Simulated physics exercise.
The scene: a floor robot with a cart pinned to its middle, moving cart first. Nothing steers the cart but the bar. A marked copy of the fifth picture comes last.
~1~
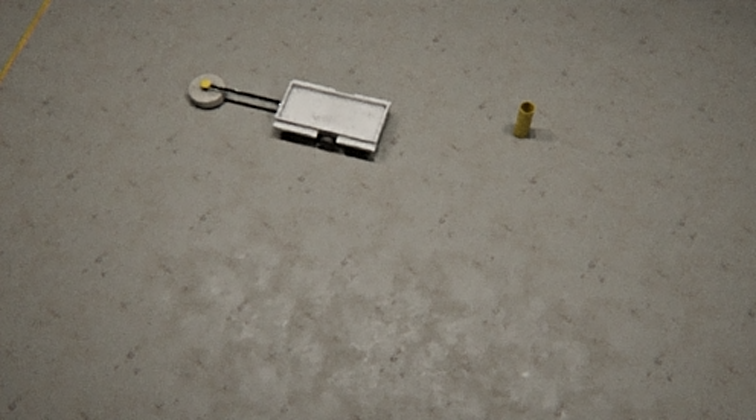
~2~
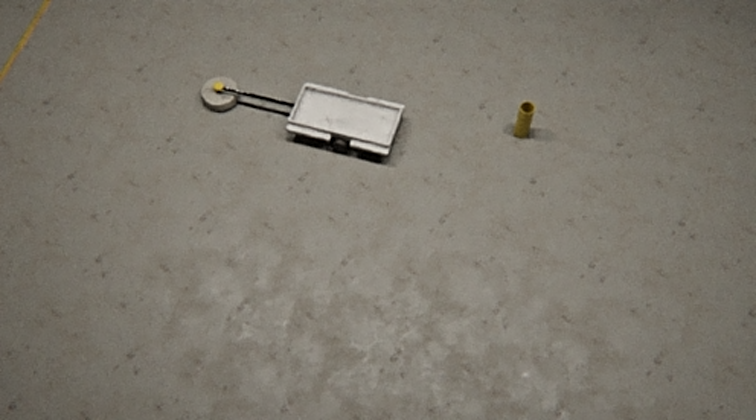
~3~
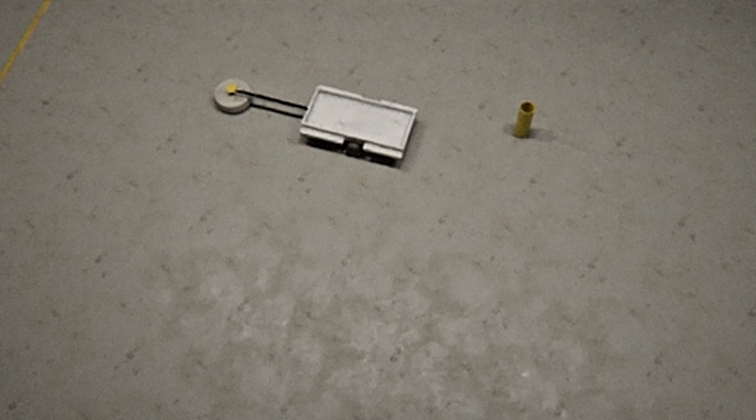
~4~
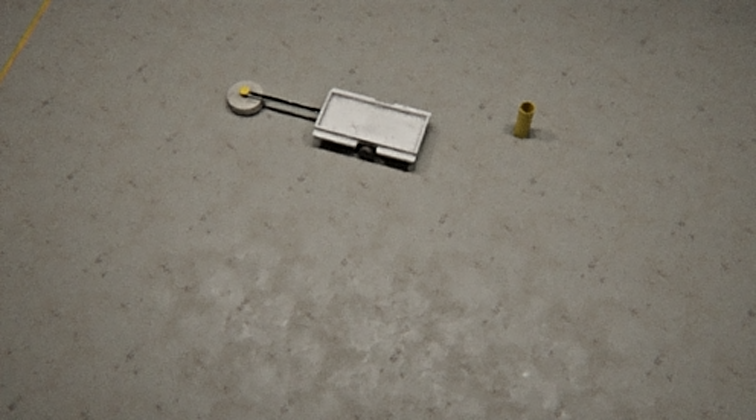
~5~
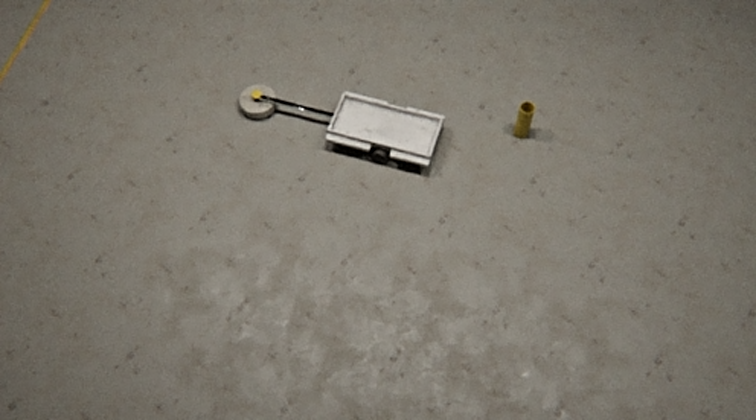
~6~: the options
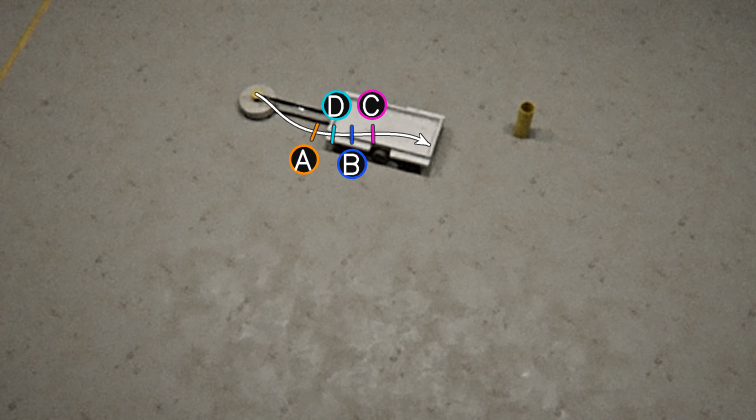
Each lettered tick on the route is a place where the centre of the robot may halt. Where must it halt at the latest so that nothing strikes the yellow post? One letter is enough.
A is the last safe stop.
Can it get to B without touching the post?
No.
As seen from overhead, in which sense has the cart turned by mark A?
For that mark, anticlockwise.
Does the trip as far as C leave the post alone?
No.
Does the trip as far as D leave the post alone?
No.
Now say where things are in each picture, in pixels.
The first picture shows robot (207, 89); white cart (333, 114); yellow post (521, 133).
The second picture shows robot (220, 92); white cart (346, 117); yellow post (521, 133).
The third picture shows robot (233, 94); white cart (359, 120); yellow post (521, 133).
The fourth picture shows robot (246, 96); white cart (372, 124); yellow post (521, 133).
The fifth picture shows robot (258, 100); white cart (386, 127); yellow post (521, 133).
On the marked copy, A at (315, 132); B at (352, 135); C at (373, 134); D at (333, 134); the route from (256, 94) via (333, 134) to (429, 145).
Taking A. A third of the way, robot (276, 115), cart (409, 133).
Two thirds of the way, robot (295, 130), cart (432, 136).
When it is over, robot (315, 138), cart (454, 137); nothing has been touched.
As for the rest, B is too far, the post has been hit; C is too far, the post has been hit; D is too far, the post has been hit.
